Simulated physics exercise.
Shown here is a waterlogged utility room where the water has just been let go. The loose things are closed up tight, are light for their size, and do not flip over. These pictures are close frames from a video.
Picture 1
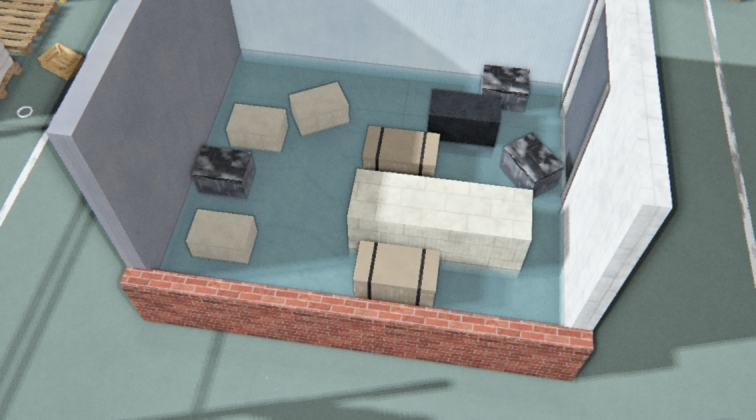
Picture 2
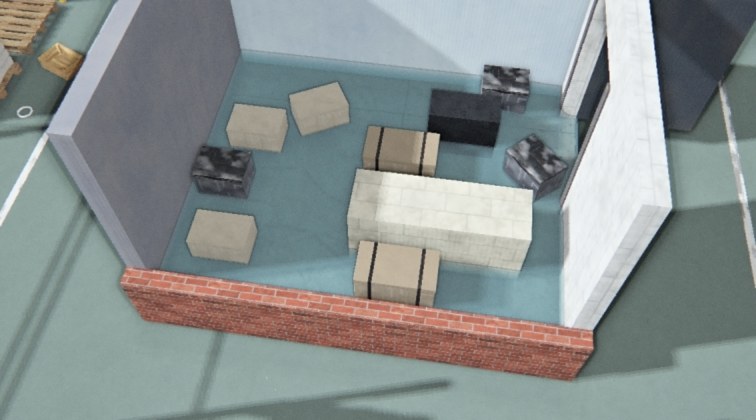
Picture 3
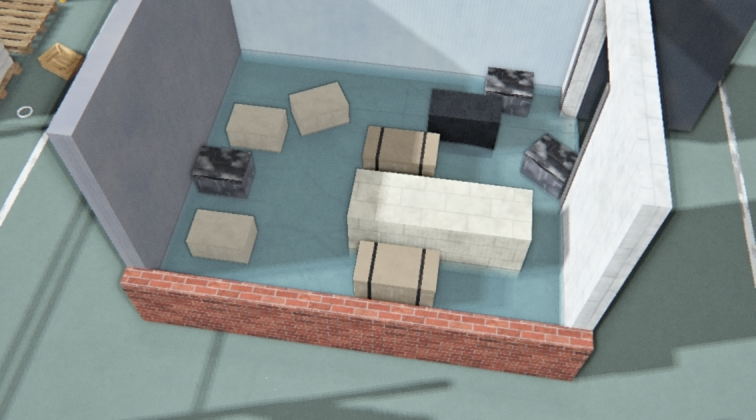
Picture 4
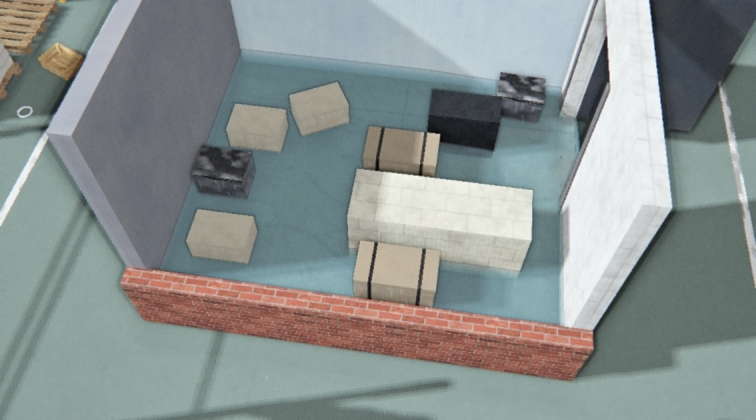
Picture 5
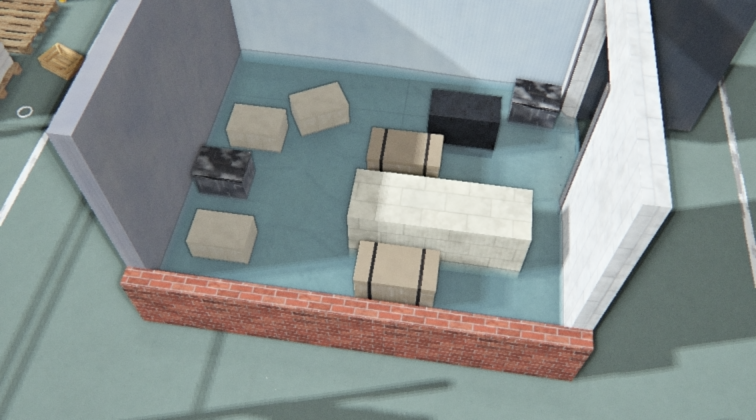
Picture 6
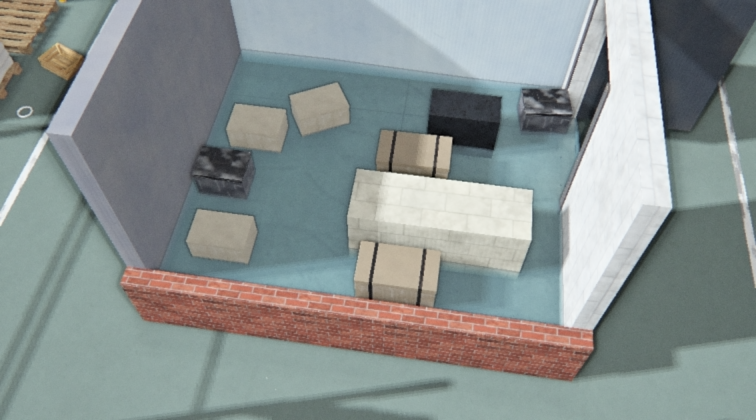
Two mottled blocks drift right, one passing behind the pale wall, then a strapped box edges right.
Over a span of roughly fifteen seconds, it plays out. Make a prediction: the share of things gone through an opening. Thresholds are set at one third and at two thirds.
The likely share is a third through two thirds.
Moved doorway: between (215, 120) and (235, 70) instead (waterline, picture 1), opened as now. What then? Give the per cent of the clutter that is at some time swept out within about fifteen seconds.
I make it 10 per cent.
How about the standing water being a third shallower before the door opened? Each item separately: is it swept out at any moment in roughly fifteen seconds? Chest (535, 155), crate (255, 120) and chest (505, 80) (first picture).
In order, flushed away, held back and flushed away.
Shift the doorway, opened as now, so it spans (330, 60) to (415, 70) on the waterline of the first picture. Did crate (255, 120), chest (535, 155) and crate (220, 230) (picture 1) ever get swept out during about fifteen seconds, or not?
Each object, in the order asked: Flushed / not flushed / not flushed.
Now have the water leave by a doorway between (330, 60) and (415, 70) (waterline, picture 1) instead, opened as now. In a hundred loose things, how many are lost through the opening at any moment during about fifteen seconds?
Roughly 50 in a hundred.
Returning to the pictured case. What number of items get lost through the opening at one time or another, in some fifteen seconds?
The total here is 4.
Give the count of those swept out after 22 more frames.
Total: 3.
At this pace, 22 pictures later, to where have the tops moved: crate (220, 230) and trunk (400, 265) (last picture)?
First one at roughly (254, 201), second at roughly (464, 276).
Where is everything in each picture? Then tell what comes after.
The first picture shows a chest at (506, 78) floats; a trunk at (402, 145) floats; 0 of 8 have shifted.
The second picture shows a chest at (506, 79), afloat; a trunk at (402, 145) floats; 0 of 8 have shifted.
The third picture shows a chest at (510, 81), afloat, close to its start; a trunk at (402, 145) floats; 2 of 8 have shifted.
The fourth picture shows a chest at (522, 87), afloat, close to its start; a trunk at (402, 146), afloat; 2 of 8 have shifted.
The fifth picture shows a chest at (537, 94), afloat, a stride from its start; a trunk at (406, 147) floats, close to its start; 2 of 8 have shifted.
The sixth picture shows a chest at (547, 101) floats, a stride from its start; a trunk at (415, 149) floats, close to its start; 3 of 8 have shifted.
A moment on, 2 of 8 are out; 6 afloat.
Next, 3 of 8 are out; 5 afloat.
Later, 3 of 8 are out; 5 afloat.
In the end, 4 of 8 are out; 4 afloat.
